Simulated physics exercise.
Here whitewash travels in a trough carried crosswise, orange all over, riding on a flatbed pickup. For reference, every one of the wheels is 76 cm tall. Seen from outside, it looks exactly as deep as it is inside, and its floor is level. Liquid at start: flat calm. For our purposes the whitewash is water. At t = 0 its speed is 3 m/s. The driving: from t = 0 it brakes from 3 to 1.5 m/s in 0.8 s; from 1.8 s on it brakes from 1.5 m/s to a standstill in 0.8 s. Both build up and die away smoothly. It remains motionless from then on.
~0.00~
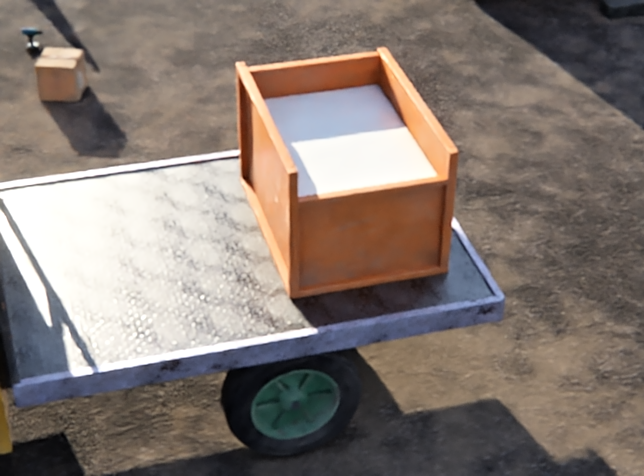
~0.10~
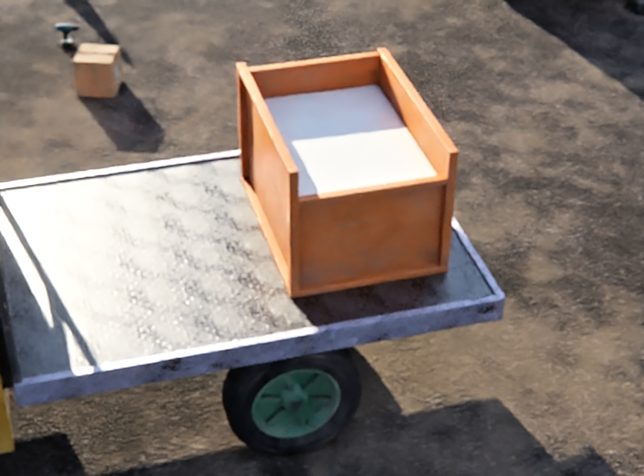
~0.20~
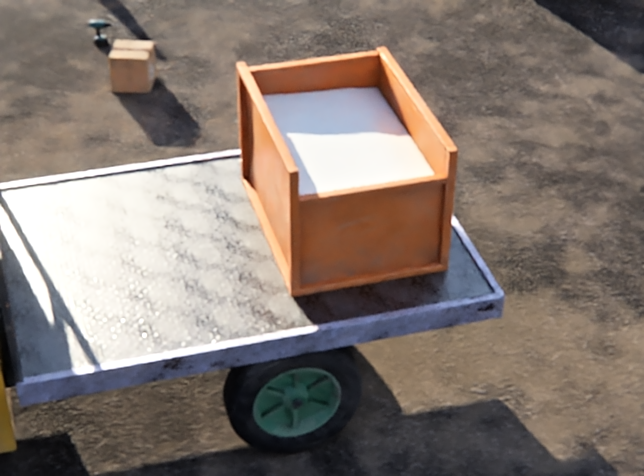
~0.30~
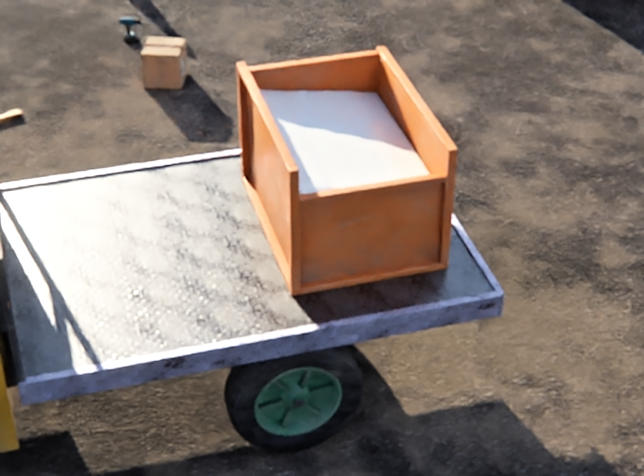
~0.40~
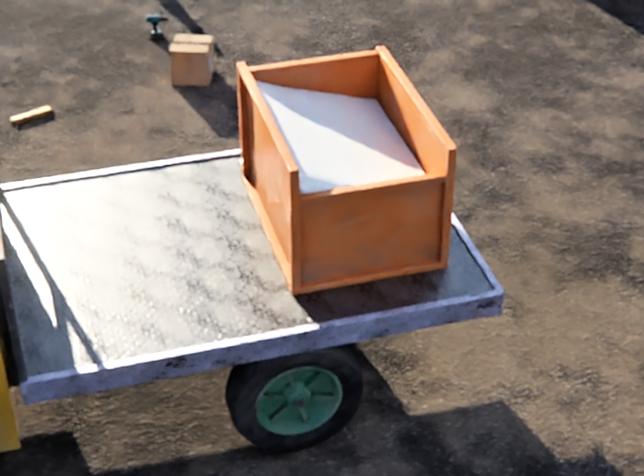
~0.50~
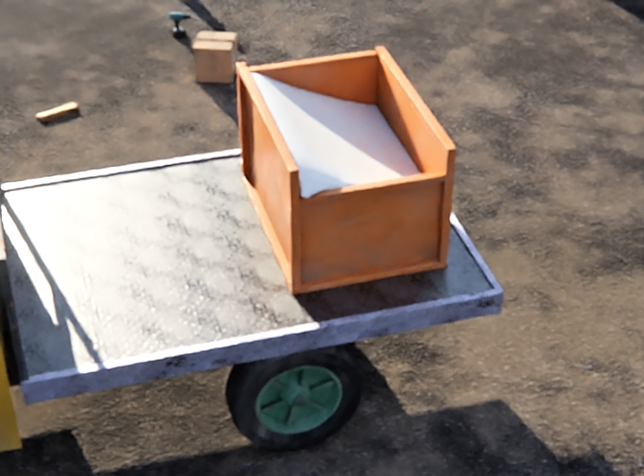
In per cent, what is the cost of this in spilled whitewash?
3 %.
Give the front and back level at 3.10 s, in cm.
At the front 42 cm, at the back 68 cm.
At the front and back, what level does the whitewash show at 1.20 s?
Close to 42 cm at the front end and 72 cm at the back end.
Then, 1.20 s in, it stands 72 cm high behind and 42 cm in front; 1 per cent has gone over the near side.
Then, 2.10 s in, it stands 51 cm high behind and 52 cm in front; 1 per cent has gone over the near side.
Then, 3.10 s in, it stands 68 cm high behind and 41 cm in front; 2 per cent has gone over the near side.
Then, 5.59 s in, 3 per cent has gone over the near side, 12 of 475 litres.
